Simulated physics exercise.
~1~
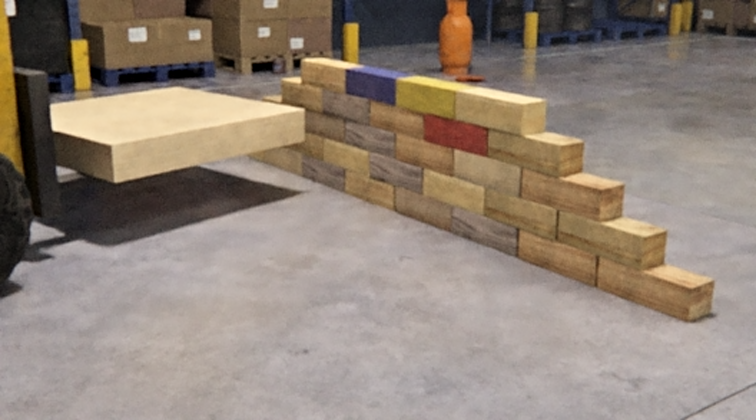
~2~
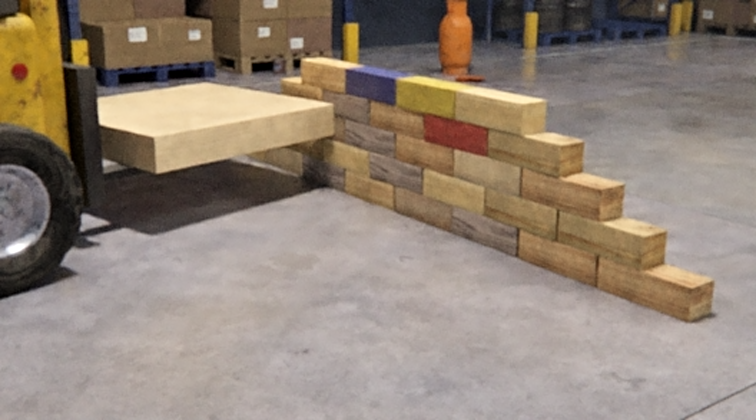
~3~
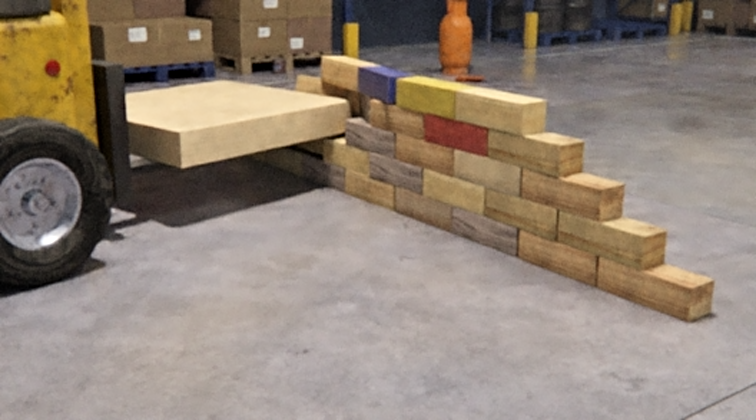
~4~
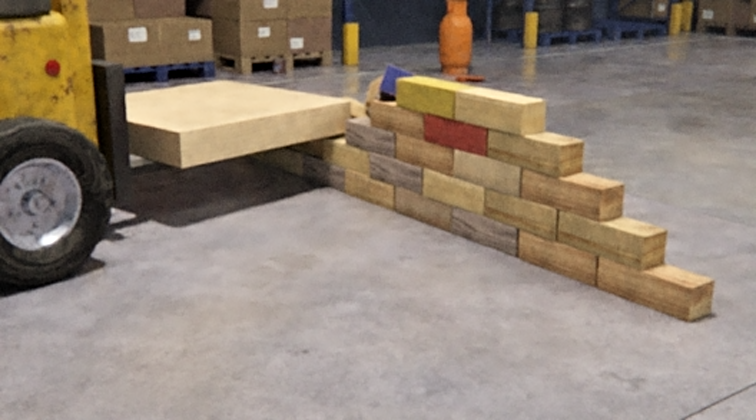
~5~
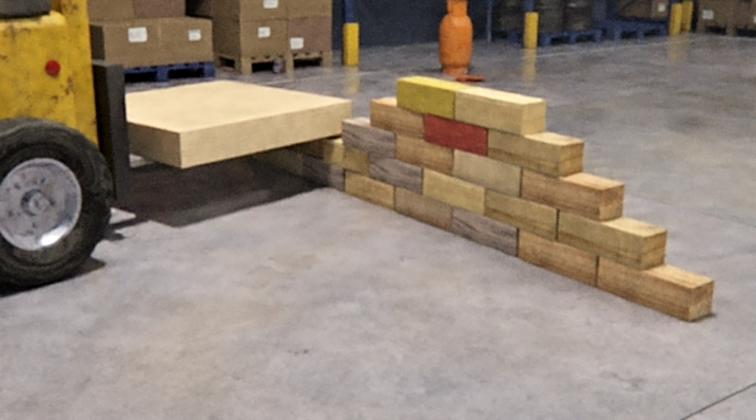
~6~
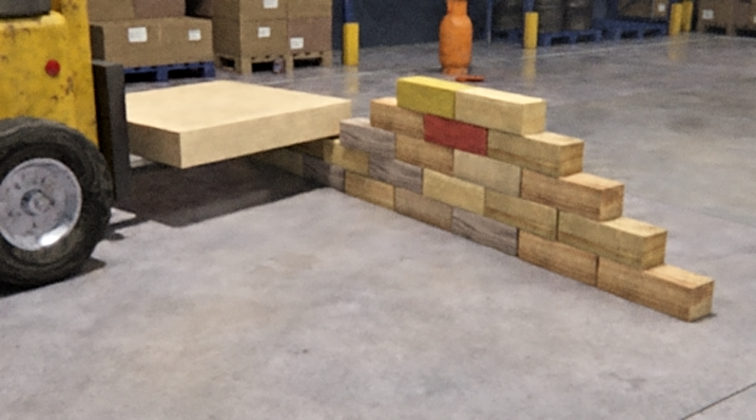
A yellow lift truck at the left carries a thick, pale slab-like load toward a stepped wall of timber blocks on a grey warehouse floor, seen from a fixed, slightly raised view. Blue and yellow blocks sit in the top row, a red one just below, with boxes and an orange cylinder behind. The truck rolls right and the load pushes into the wall's left end, then stops. Upper blocks there shift, and the blue one tips and drops from sight behind the wall. The yellow and red blocks stay in place, the remaining wall standing still.
